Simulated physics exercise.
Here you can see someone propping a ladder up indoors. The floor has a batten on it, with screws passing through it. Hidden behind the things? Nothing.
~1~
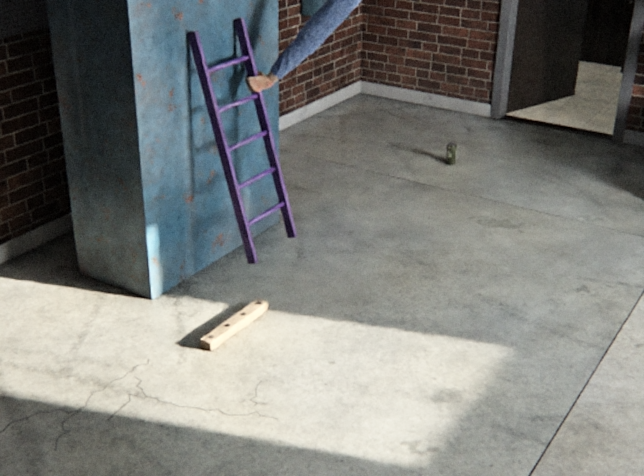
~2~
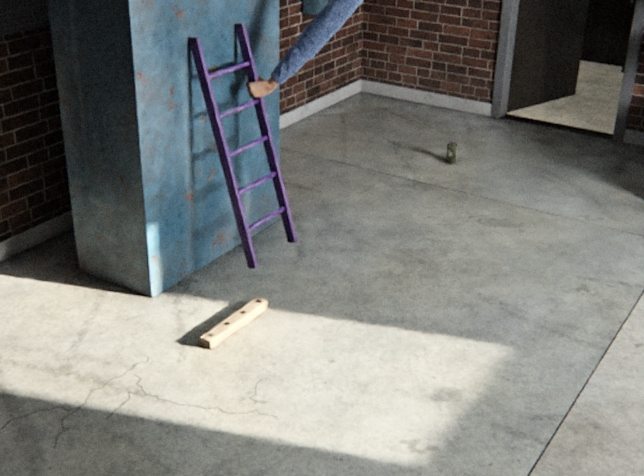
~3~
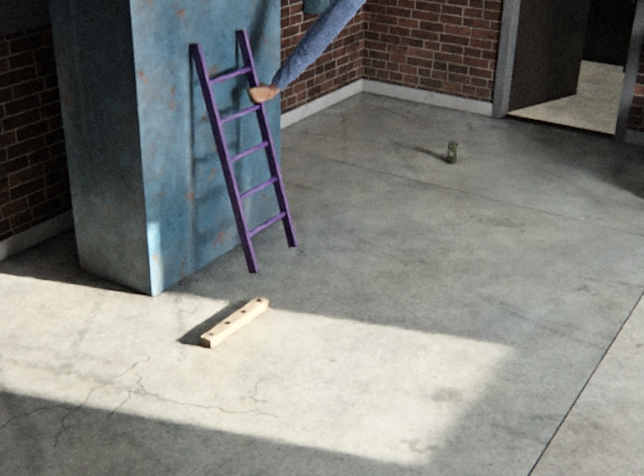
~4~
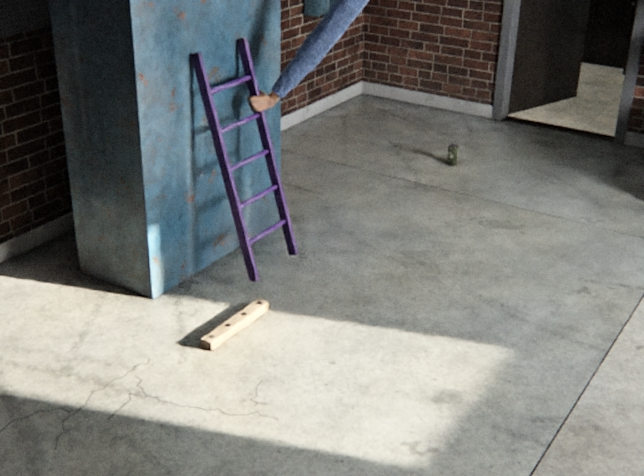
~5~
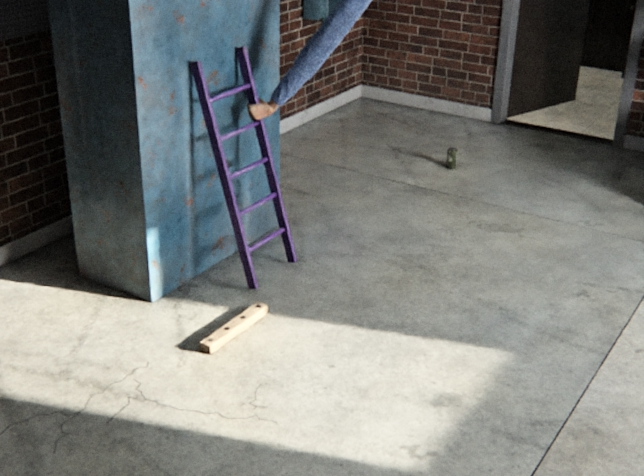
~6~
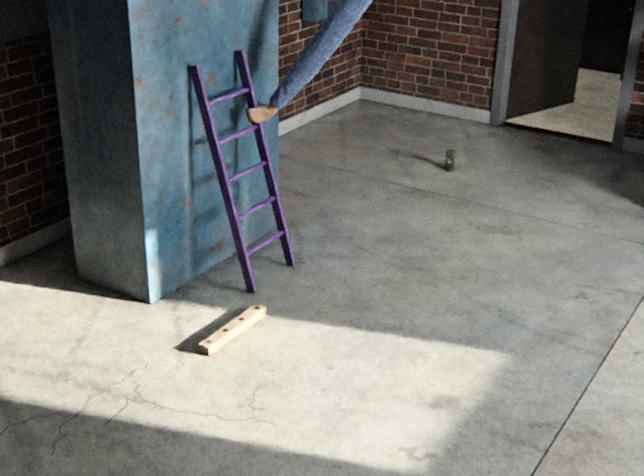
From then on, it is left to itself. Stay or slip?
Seems it is stable like that.
Then, 0.26 s on from there, purple ladder at rest near (246, 172).
In the end, the purple ladder remains leaning, near (246, 172).
